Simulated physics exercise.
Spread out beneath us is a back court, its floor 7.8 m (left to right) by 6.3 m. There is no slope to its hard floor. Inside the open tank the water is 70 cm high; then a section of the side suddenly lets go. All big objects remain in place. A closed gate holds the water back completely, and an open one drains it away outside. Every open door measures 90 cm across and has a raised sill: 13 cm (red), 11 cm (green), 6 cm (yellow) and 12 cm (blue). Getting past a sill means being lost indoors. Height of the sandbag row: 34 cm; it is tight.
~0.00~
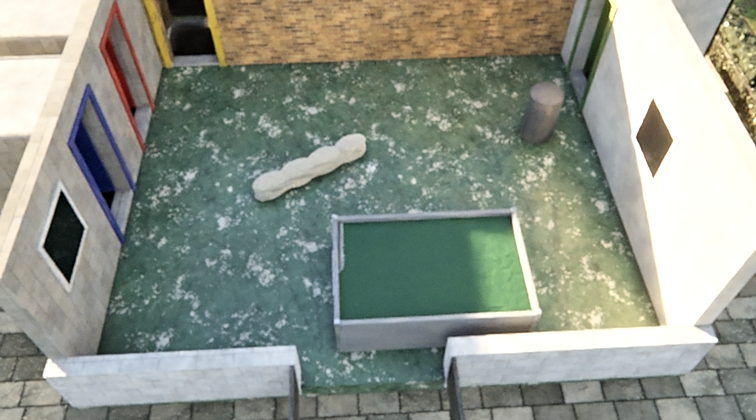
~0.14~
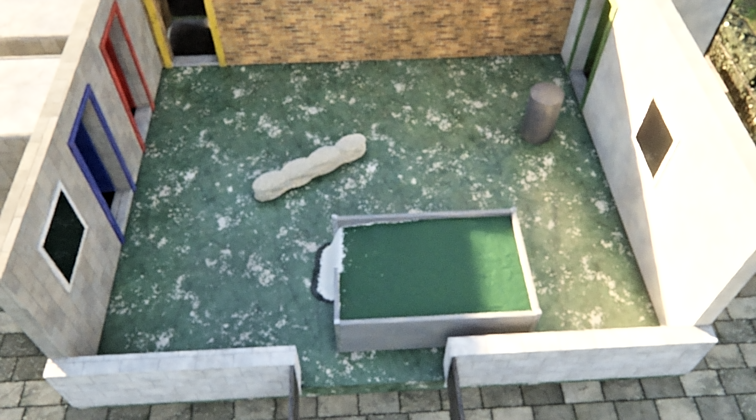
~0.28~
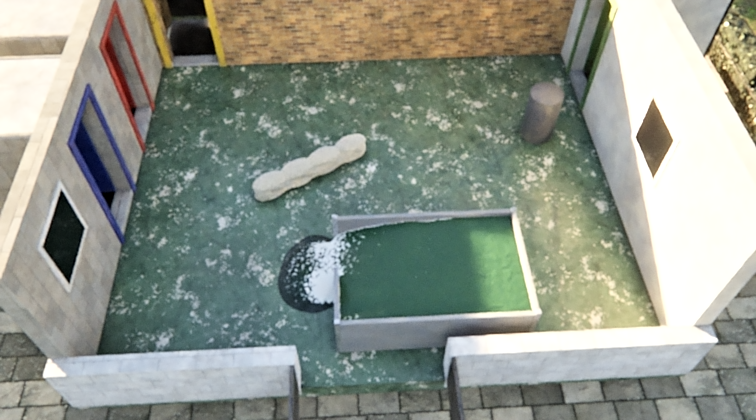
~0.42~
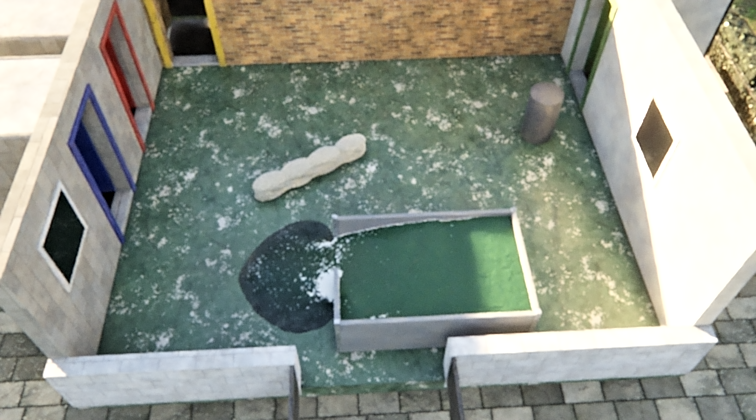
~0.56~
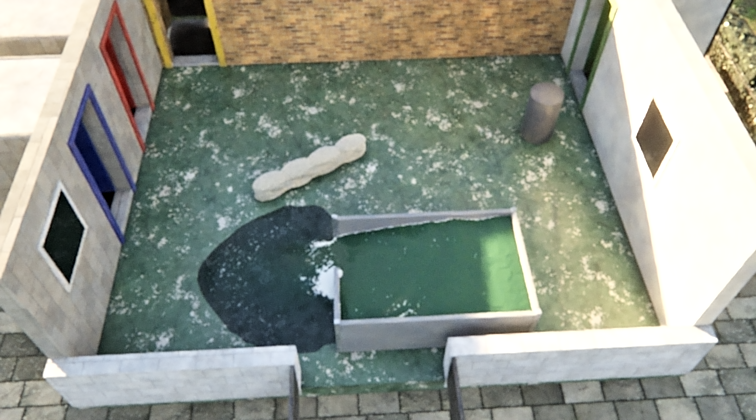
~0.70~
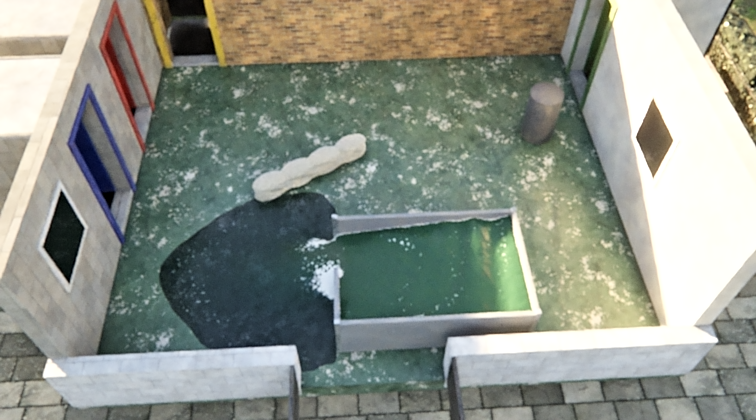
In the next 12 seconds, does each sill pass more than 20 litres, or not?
The red door does not. The green door does not. The yellow door does. The blue door does.
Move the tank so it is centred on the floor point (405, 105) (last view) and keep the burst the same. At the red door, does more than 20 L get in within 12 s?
After that, the red door ends up outside the limit.
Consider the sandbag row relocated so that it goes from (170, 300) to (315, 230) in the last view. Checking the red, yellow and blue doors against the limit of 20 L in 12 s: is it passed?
At the red door the limit is not reached, at the yellow door it is exceeded, and at the blue door it is not reached.
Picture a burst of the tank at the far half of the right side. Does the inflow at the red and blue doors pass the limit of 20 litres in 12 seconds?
Red: Within limit; blue: Within limit.
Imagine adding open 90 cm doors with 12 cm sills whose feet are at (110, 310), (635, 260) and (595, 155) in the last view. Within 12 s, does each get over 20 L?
Taking them in order, the first gets enough, the second too little and the third too little.
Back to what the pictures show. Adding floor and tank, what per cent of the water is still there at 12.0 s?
Around 82 percent of the water.
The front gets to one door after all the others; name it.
The green door.
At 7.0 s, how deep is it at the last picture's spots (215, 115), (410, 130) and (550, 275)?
Depths in turn: Roughly 5, 1 and 0 centimetres.
After 1.4 s water covers 20 % of the floor and is deepest (36 cm) near (325, 266); red door not reached, green door not reached, yellow door not reached, blue door 18 cm at the sill, 0 L in.
After 2.2 s water covers 25 % of the floor and is deepest (35 cm) near (92, 381); red door 10 cm at the sill, 0 L in, green door not reached, yellow door not reached, blue door 24 cm at the sill, 24 L in.
After 3.5 s water covers 35 % of the floor and is deepest (22 cm) near (164, 216); red door 9 cm at the sill, 0 L in, green door not reached, yellow door 15 cm at the sill, 13 L in, blue door 21 cm at the sill, 76 L in.
After 7.0 s water covers 55 % of the floor and is deepest (16 cm) near (201, 67); red door 7 cm at the sill, 0 L in, green door not reached, yellow door 16 cm at the sill, 157 L in, blue door 14 cm at the sill, 124 L in.
After 12.0 s water covers 85 % of the floor and is deepest (10 cm) near (201, 67); red door 6 cm at the sill, 0 L in, green door 7 cm at the sill, 0 L in, yellow door 10 cm at the sill, 270 L in, blue door 9 cm at the sill, 127 L in.
